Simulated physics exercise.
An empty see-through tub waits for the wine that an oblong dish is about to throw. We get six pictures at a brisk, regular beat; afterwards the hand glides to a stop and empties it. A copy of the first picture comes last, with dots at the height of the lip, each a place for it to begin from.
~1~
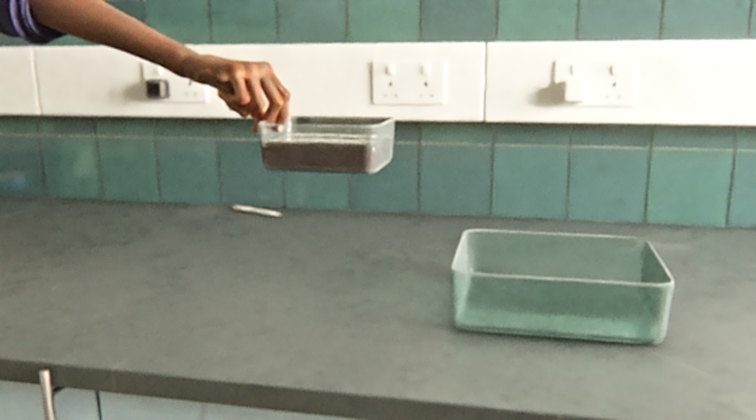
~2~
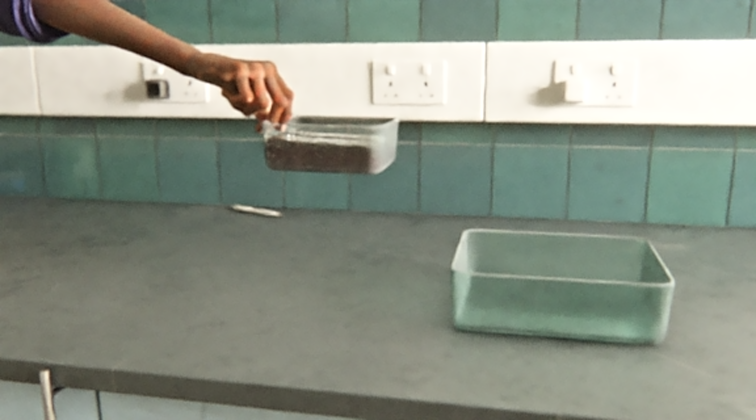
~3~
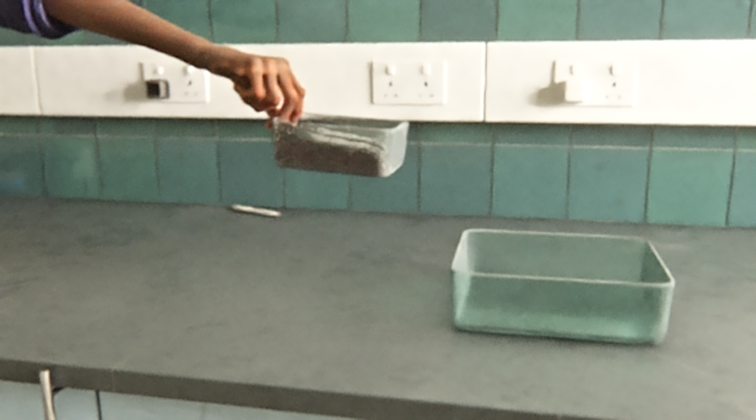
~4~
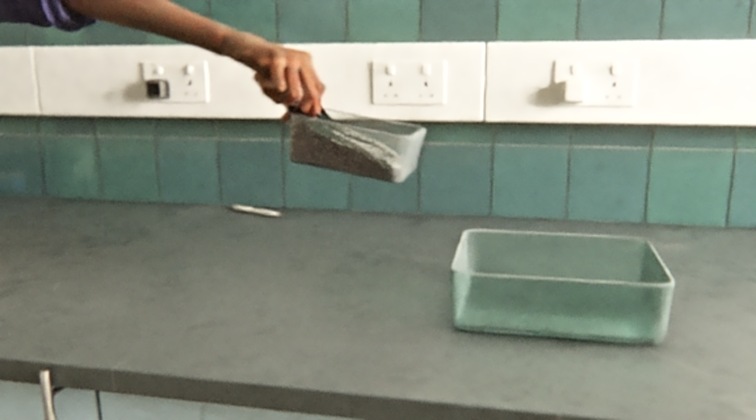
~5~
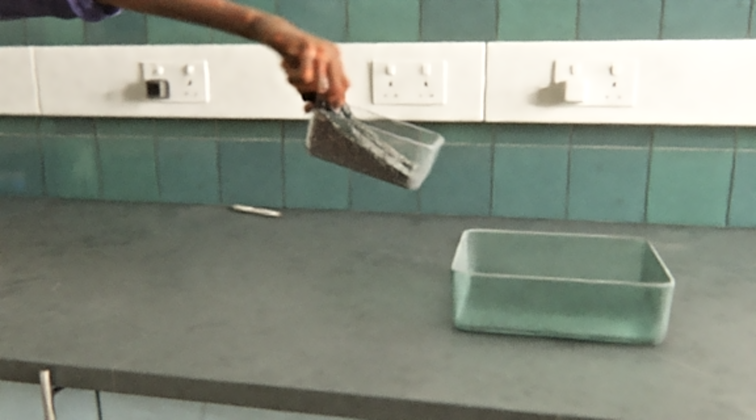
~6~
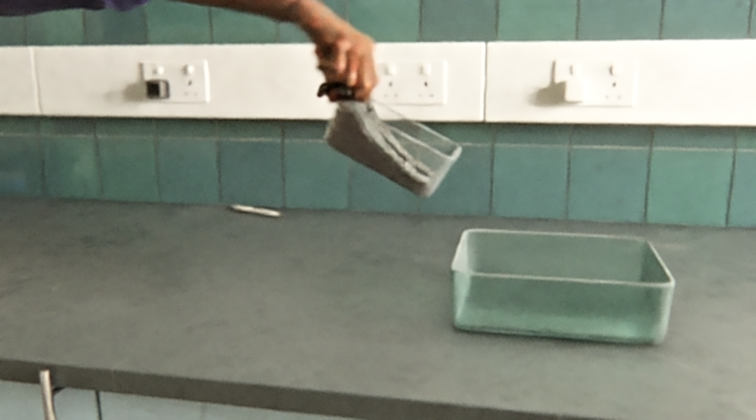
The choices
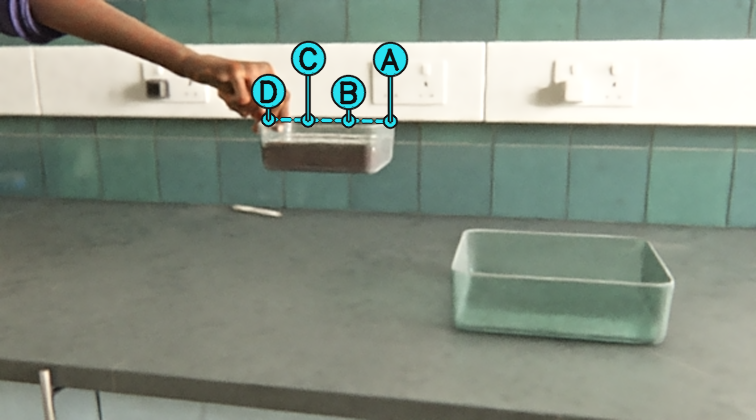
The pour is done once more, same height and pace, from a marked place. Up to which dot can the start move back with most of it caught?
Spot B just does it.
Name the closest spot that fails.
Spot C.
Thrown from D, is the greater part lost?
Yes, it does.
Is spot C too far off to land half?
Yes, it does.
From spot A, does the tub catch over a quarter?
Yes, clearly.
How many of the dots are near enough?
Two.
In cyan, A at (390, 121); B at (348, 120); C at (308, 120); D at (268, 119).
For spot A, about 78 % lands in the tub, 10 % falls short and 12 % goes beside or beyond.
For spot B, about 63 % lands in the tub, 24 % falls short and 12 % goes beside or beyond.
For spot C, about 30 % lands in the tub, 64 % falls short and 5 % goes beside or beyond.
For spot D, about 13 % lands in the tub, 86 % falls short.
